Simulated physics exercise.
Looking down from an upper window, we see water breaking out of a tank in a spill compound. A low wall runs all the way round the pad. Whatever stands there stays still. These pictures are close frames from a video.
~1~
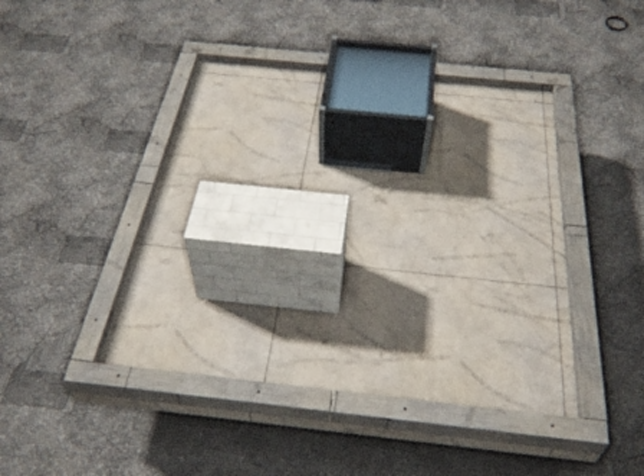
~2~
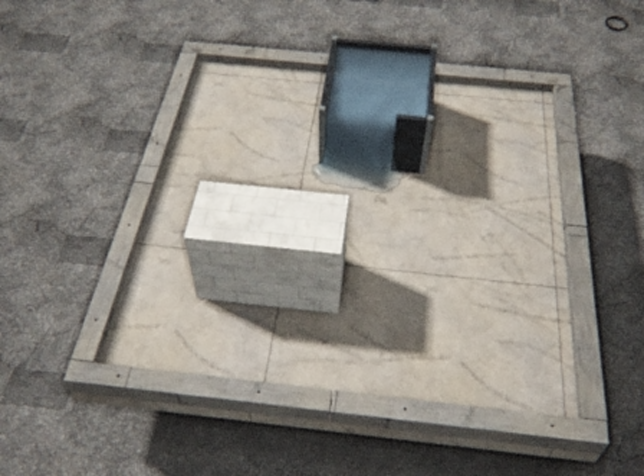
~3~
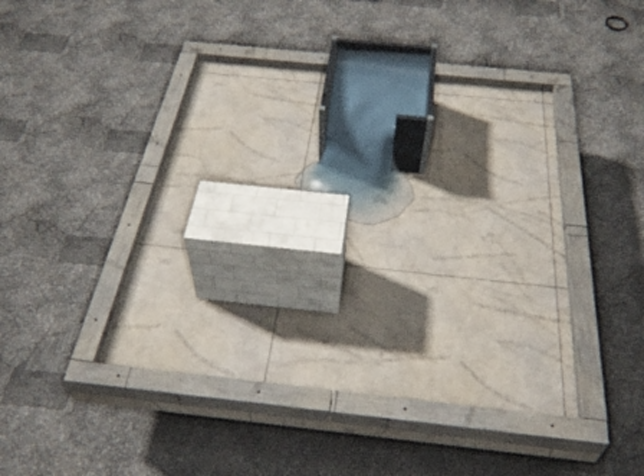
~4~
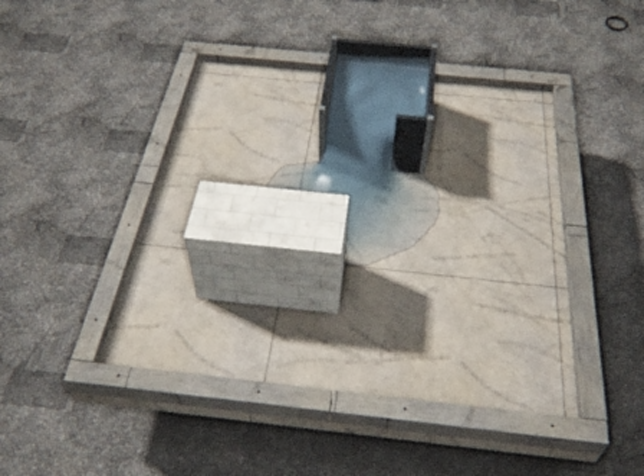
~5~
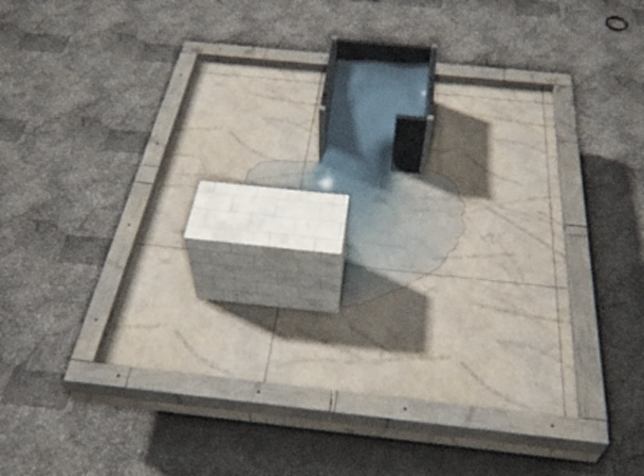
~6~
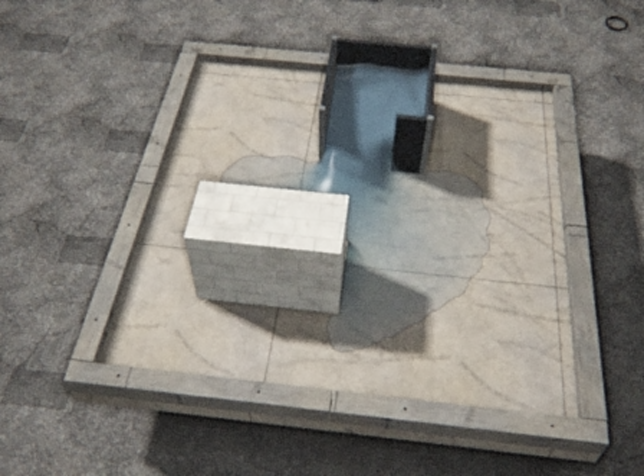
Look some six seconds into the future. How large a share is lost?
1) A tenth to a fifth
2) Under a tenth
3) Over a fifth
Answer: 1.
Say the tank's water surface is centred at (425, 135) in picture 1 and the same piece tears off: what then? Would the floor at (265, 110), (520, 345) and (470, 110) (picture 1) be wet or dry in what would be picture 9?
First spot spared, second spot submerged, third spot spared.
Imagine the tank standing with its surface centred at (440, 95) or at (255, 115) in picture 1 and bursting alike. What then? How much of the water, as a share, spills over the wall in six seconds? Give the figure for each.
16%, then 22%.
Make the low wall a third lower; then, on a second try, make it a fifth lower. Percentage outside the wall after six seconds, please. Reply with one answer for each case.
First try roughly 26 per cent, second try roughly 18 per cent.
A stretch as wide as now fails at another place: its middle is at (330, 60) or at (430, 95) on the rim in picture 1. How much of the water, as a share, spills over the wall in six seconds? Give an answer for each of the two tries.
Roughly 28 per cent first, then roughly 26 per cent.
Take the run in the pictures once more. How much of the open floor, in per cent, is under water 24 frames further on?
My best guess is some 75 %.
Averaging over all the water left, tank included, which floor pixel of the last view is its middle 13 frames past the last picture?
Close to (336, 223).
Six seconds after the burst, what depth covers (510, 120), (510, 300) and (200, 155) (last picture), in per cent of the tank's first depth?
Respectively near 4, 8 and 4 per cent.
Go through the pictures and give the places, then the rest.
The first picture shows the tank at (380, 83) is whole and still.
In the second picture, the front is at (393, 181), out from the gap at (358, 146).
In the third picture, water pours out at (358, 149) and has run to (375, 218).
In the fourth picture, water pours out at (358, 151) and has run to (365, 258).
In the fifth picture, water pours out at (358, 152) and has run to (361, 297).
In the sixth picture, water pours out at (358, 152) and has run to (344, 343).
A moment on, water covers 30 % of the floor; the low wall has let 0 % over.
Next, water covers 35 % of the floor; the low wall has let 0 % over.
Then, water covers 50 % of the floor; the low wall has let 8 % over.
Later, water covers 60 % of the floor; the low wall has let 12 % over.
In the end, water covers 80 % of the floor; the low wall has let 13 % over.
